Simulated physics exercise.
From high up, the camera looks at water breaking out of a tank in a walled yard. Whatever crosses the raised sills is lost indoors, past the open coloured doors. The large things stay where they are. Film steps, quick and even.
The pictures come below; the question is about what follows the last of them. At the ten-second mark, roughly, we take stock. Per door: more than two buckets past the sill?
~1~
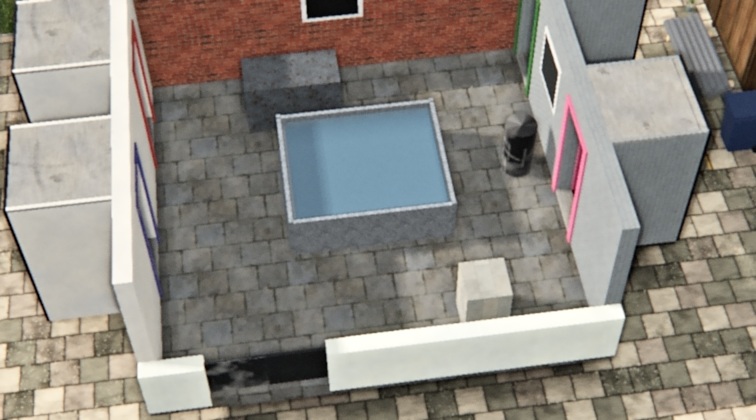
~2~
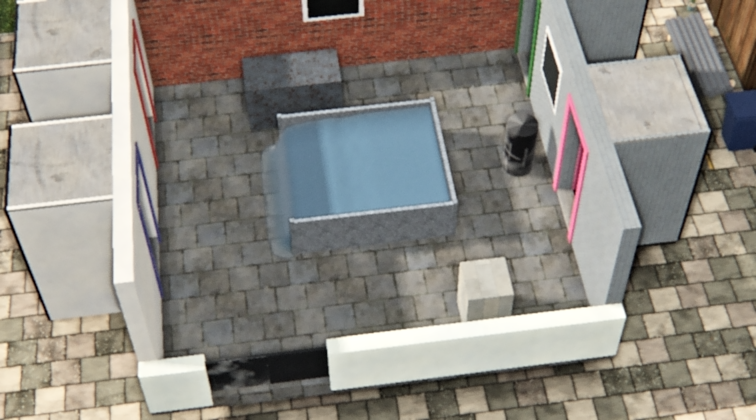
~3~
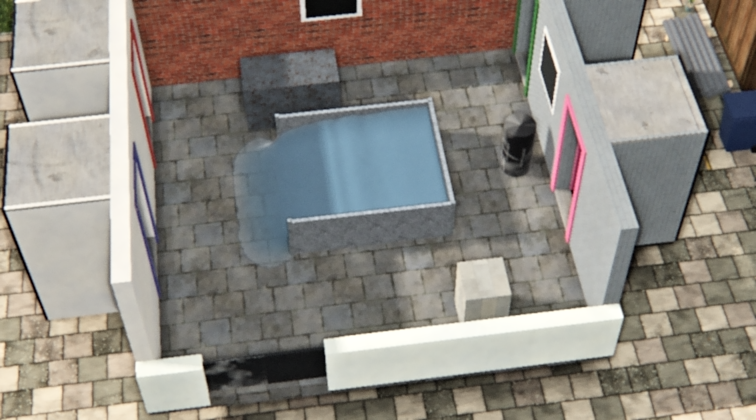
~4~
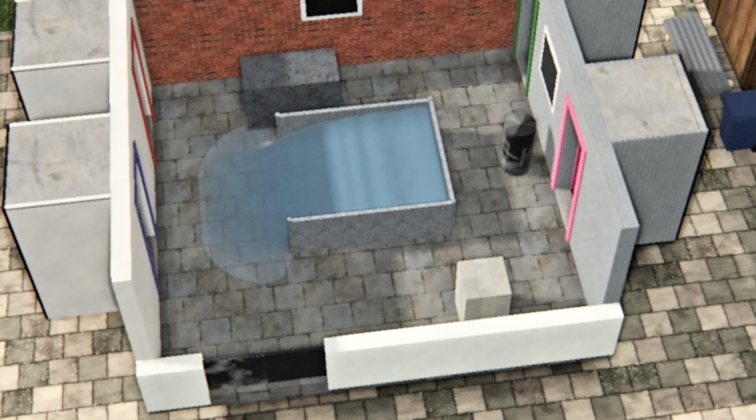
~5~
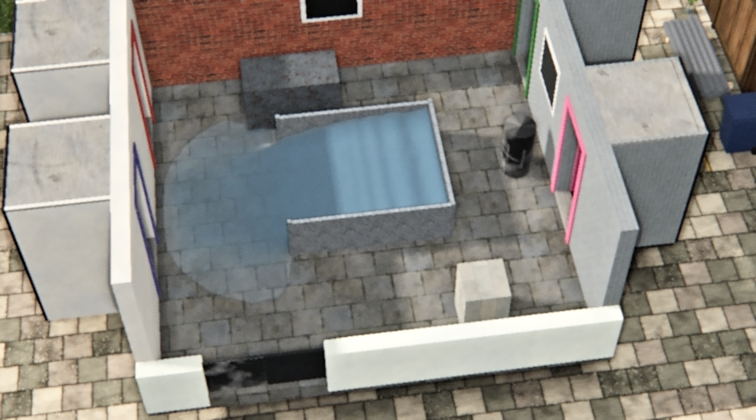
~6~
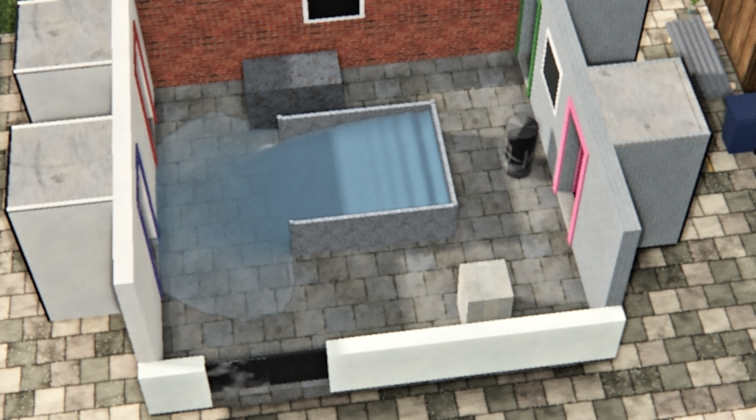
Pink door over, blue door over, green door over, red door over.
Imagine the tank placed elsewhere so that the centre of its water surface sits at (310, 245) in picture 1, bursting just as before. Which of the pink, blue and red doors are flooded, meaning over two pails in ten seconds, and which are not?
In order, pink remains below the limit, blue overshoots, red remains below the limit.
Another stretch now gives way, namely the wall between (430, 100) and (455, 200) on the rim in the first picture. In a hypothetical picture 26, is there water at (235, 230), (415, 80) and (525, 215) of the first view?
So: Spared, then wetted, then wetted.
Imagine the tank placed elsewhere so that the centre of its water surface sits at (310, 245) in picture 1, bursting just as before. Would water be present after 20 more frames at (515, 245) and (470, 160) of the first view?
The first spot is left dry, the second left dry.
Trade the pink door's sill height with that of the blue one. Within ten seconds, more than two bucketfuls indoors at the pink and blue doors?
The pink door falls short, the blue door goes past the mark.
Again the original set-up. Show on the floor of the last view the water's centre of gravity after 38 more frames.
Somewhere near (311, 223).
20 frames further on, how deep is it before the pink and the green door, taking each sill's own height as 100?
First 0 percent, then 0 percent.
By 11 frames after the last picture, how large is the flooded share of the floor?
About 35 per cent.
A moment on, water covers 30 % of the floor; the pink door not reached, the blue door over two buckets in, the green door not reached, the red door under two buckets in.
Next, water covers 35 % of the floor; the pink door not reached, the blue door far over two buckets in, the green door not reached, the red door over two buckets in.
Then, water covers 60 % of the floor; the pink door not reached, the blue door far over two buckets in, the green door not reached, the red door far over two buckets in.
Later, water covers 95 % of the floor; the pink door under two buckets in, the blue door far over two buckets in, the green door far over two buckets in, the red door far over two buckets in.
In the end, water covers 100 % of the floor; the pink door over two buckets in, the blue door far over two buckets in, the green door far over two buckets in, the red door far over two buckets in.
